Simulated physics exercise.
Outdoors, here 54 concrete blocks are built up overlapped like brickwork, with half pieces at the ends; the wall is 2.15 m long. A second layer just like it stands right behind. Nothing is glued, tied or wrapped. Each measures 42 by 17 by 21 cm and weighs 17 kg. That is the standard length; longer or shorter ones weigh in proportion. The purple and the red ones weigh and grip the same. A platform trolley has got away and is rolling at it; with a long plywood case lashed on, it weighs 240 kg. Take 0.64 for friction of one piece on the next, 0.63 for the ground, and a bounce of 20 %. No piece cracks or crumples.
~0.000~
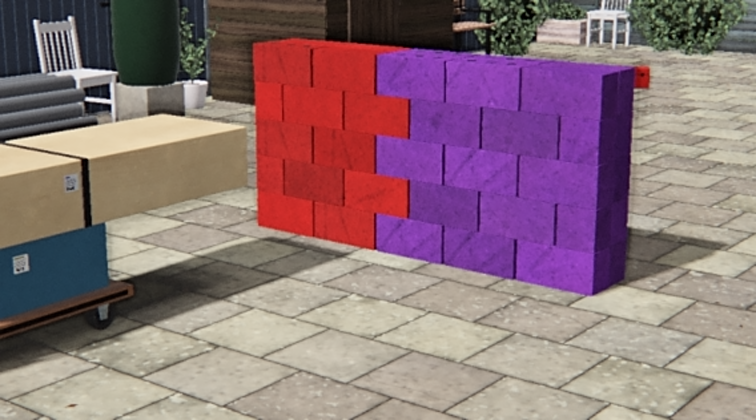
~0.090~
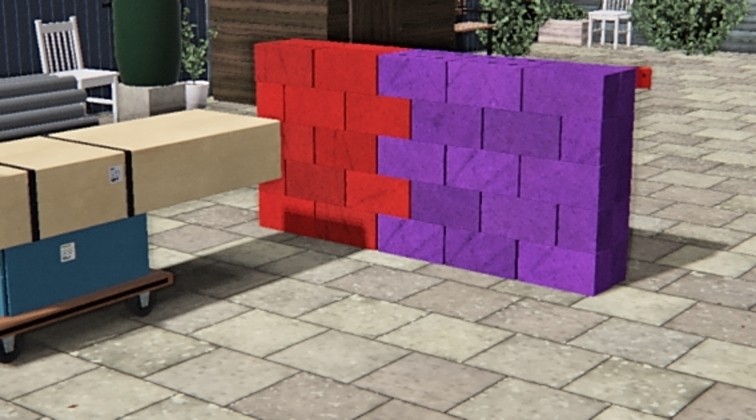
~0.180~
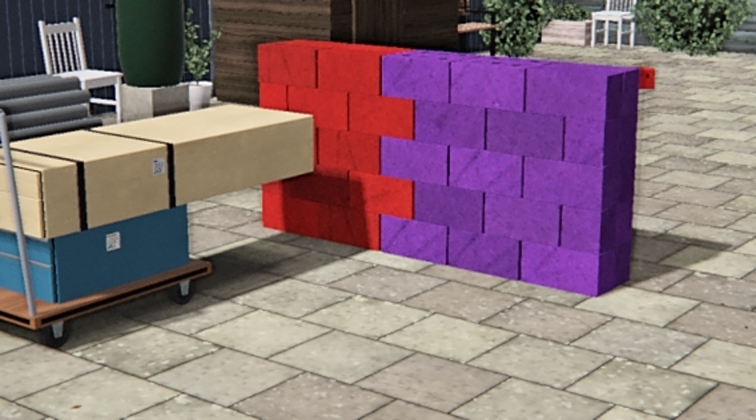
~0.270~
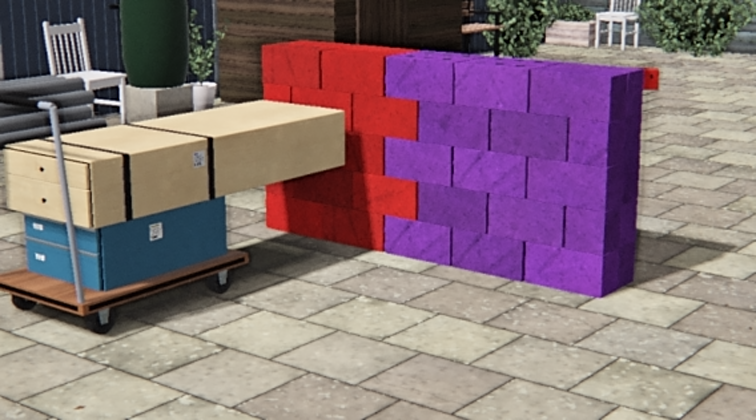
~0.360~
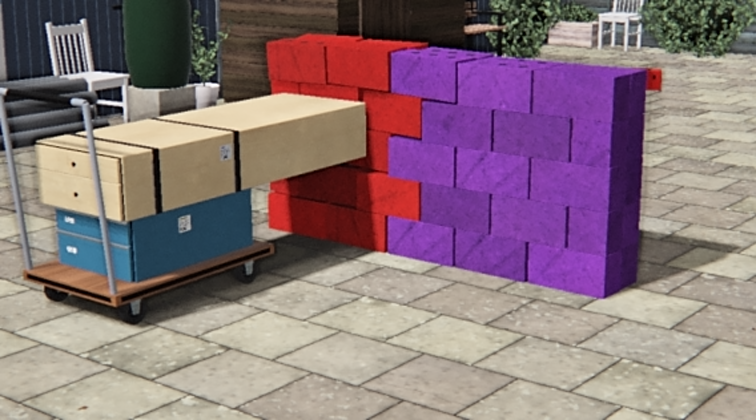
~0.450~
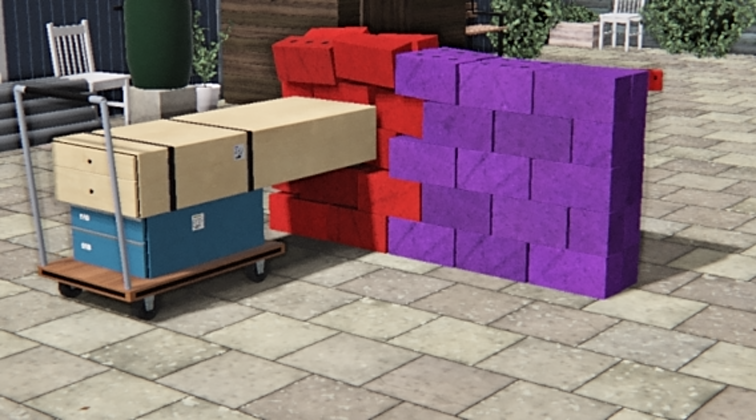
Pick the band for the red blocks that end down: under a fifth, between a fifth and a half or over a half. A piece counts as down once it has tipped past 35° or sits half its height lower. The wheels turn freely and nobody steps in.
Ending down: Over a half.
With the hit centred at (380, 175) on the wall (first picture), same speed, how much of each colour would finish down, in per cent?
Then red 40, purple 10 per cent.
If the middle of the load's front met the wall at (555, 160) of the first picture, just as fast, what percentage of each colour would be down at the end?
In that case red 0, purple 60 per cent.
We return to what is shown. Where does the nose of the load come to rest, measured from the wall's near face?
Roughly 80 cm.
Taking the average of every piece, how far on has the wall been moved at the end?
Some 25 cm on average.
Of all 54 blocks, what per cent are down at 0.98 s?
30 per cent by then.
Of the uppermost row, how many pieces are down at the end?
5 of them.
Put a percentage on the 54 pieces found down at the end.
Roughly 35 per cent of them.
After 0.54 s, load 20 cm past the wall's line, still rolling; 3 of the 24 red blocks down (3 of 54 in all colours); top red block 28° from how it stood.
After 0.72 s, load 32 cm past the wall's line, still rolling; 8 of the 24 red blocks down (8 of 54 in all colours); top red block 51° from how it stood.
After 0.98 s, load 48 cm past the wall's line, still rolling; 15 of the 24 red blocks down (16 of 54 in all colours); top red block on its side.
After 1.36 s, load 66 cm past the wall's line, still rolling; 17 of the 24 red blocks down (18 of 54 in all colours); top red block on its side.
In the end (2.2 s), load 79 cm past the wall's line, stopped; 17 of the 24 red blocks down (18 of 54 in all colours); top red block on its side; top purple block unmoved. That is 71 per cent. From the last view, middles, top red block near (354, 70), top purple block near (504, 87).
